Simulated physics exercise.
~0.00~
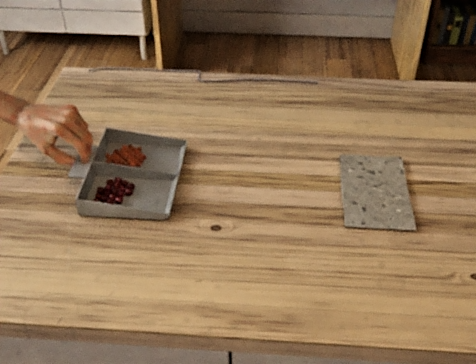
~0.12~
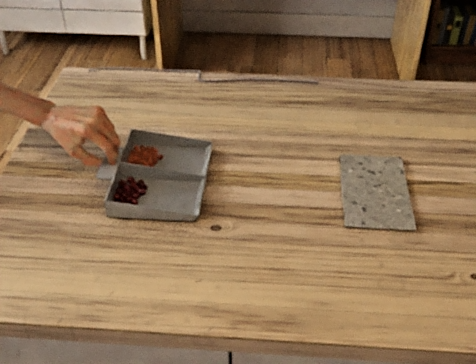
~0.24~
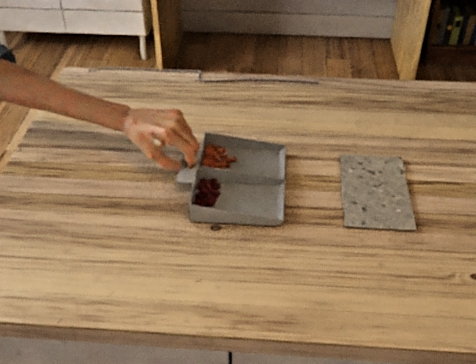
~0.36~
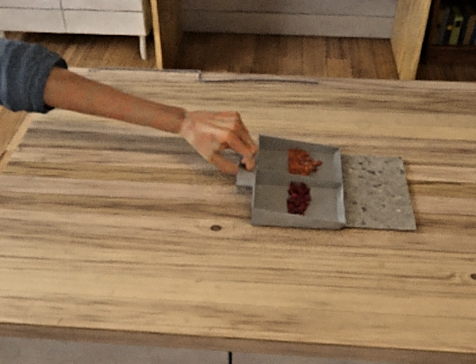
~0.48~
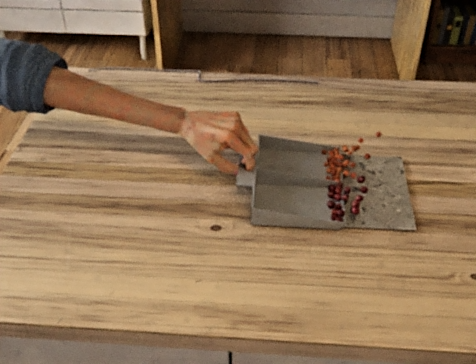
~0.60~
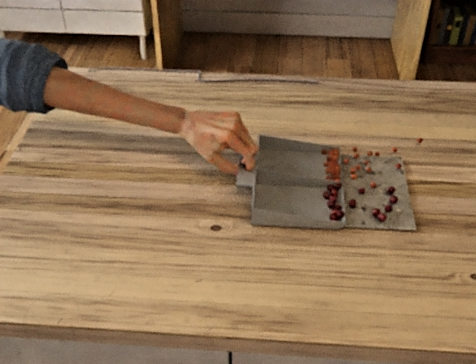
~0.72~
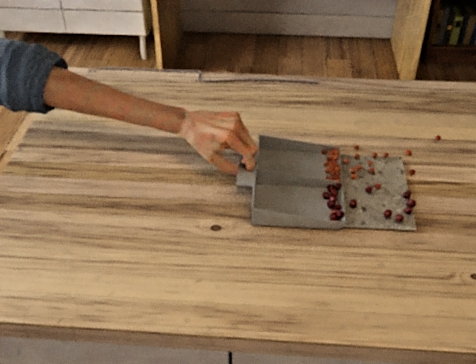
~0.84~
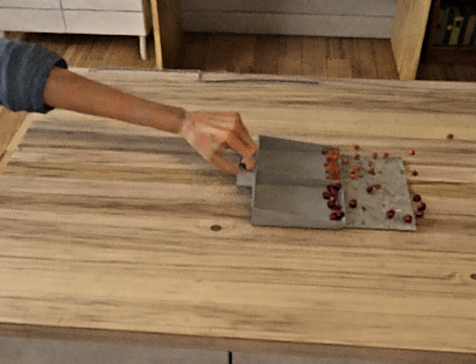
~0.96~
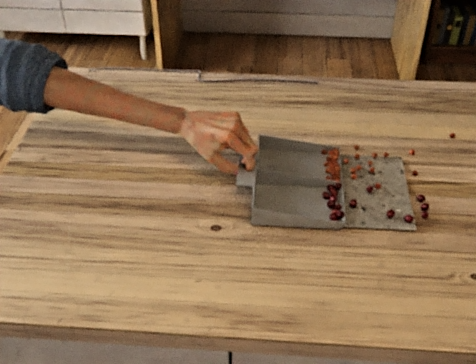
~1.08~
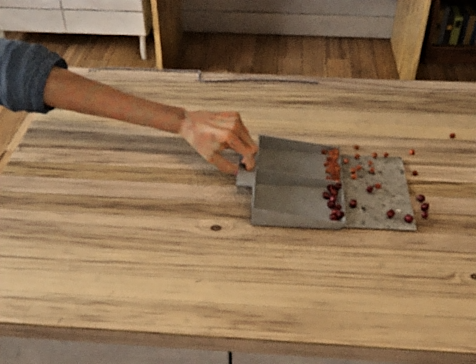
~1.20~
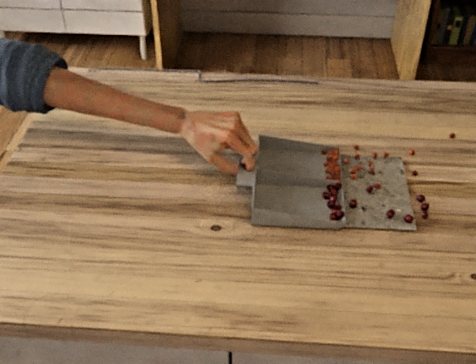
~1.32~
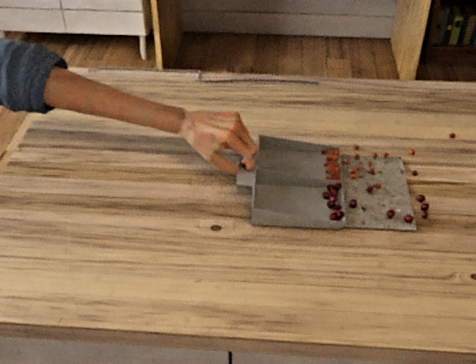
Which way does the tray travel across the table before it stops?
The tray moves to the right, pushed along by the hand until it stops at the slab.
On a wooden table, a hand slides a tray into a slab, partly spilling two handfuls.
